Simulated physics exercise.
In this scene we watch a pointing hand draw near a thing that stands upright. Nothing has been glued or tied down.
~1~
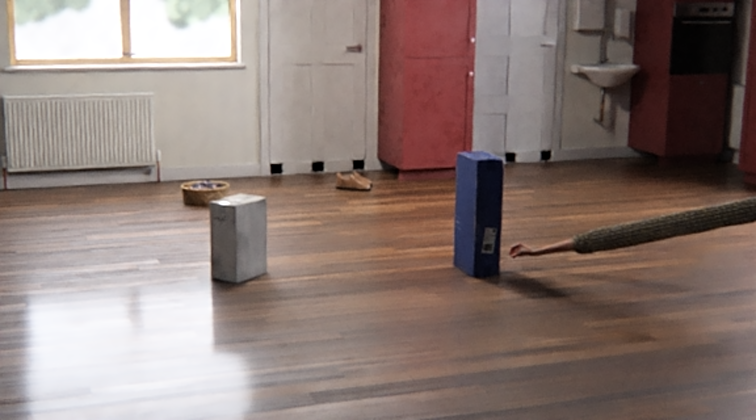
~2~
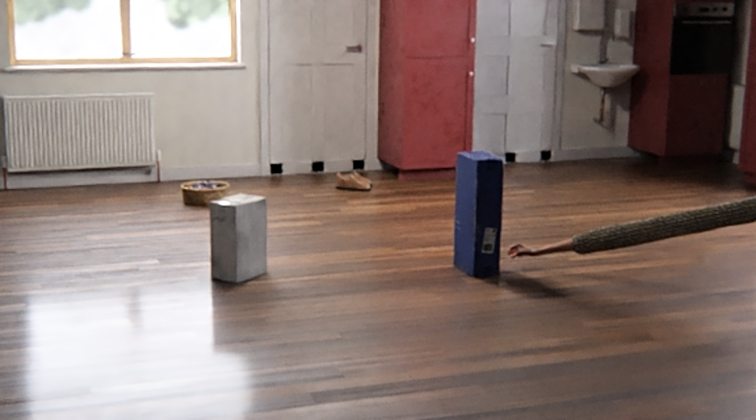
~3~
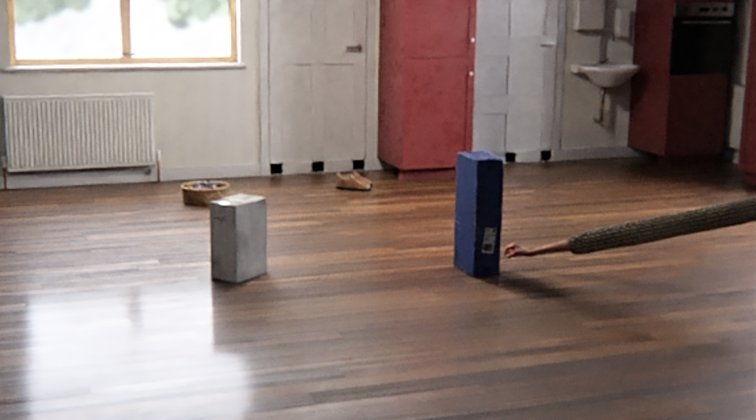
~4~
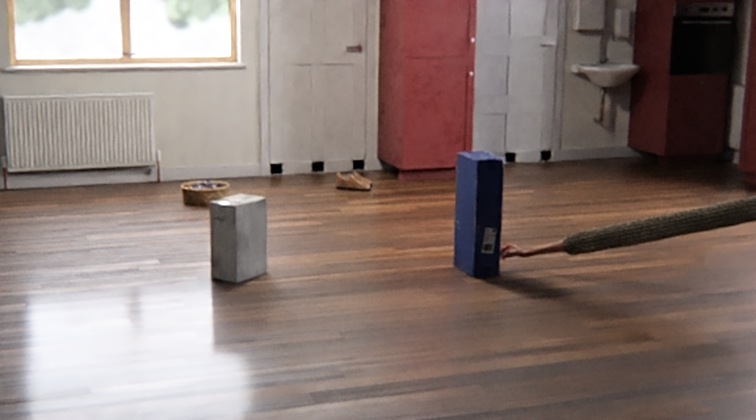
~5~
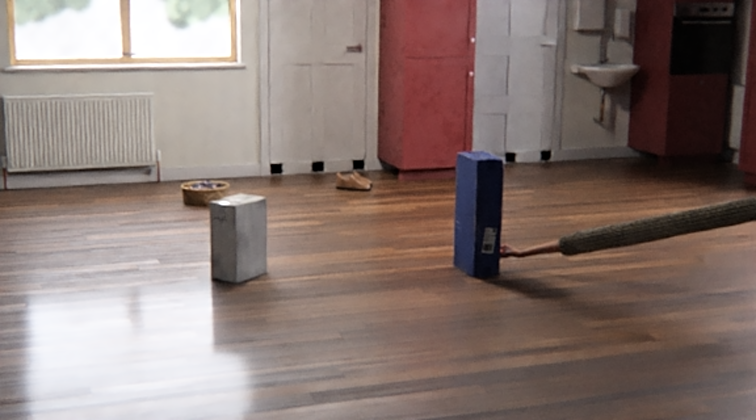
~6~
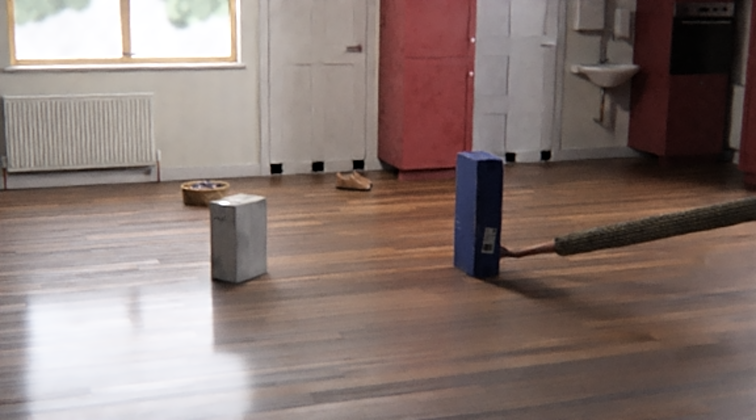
In a room with a dark wooden floor, a sleeved arm reaches in from the right and its hand moves slightly left to a tall blue box, which stays still, as does a shorter grey box.
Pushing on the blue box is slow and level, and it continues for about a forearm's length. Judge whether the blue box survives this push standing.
It stays up.
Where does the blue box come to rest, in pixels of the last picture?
It ends up near (421, 218).
Then, 0.40 s after the last picture, blue box slid a little near (458, 215).
Then, 0.80 s after the last picture, blue box slid about its own width near (437, 216).
At rest, moved from the start, blue box. Seen from the same camera at the end, blue box near (421, 218).
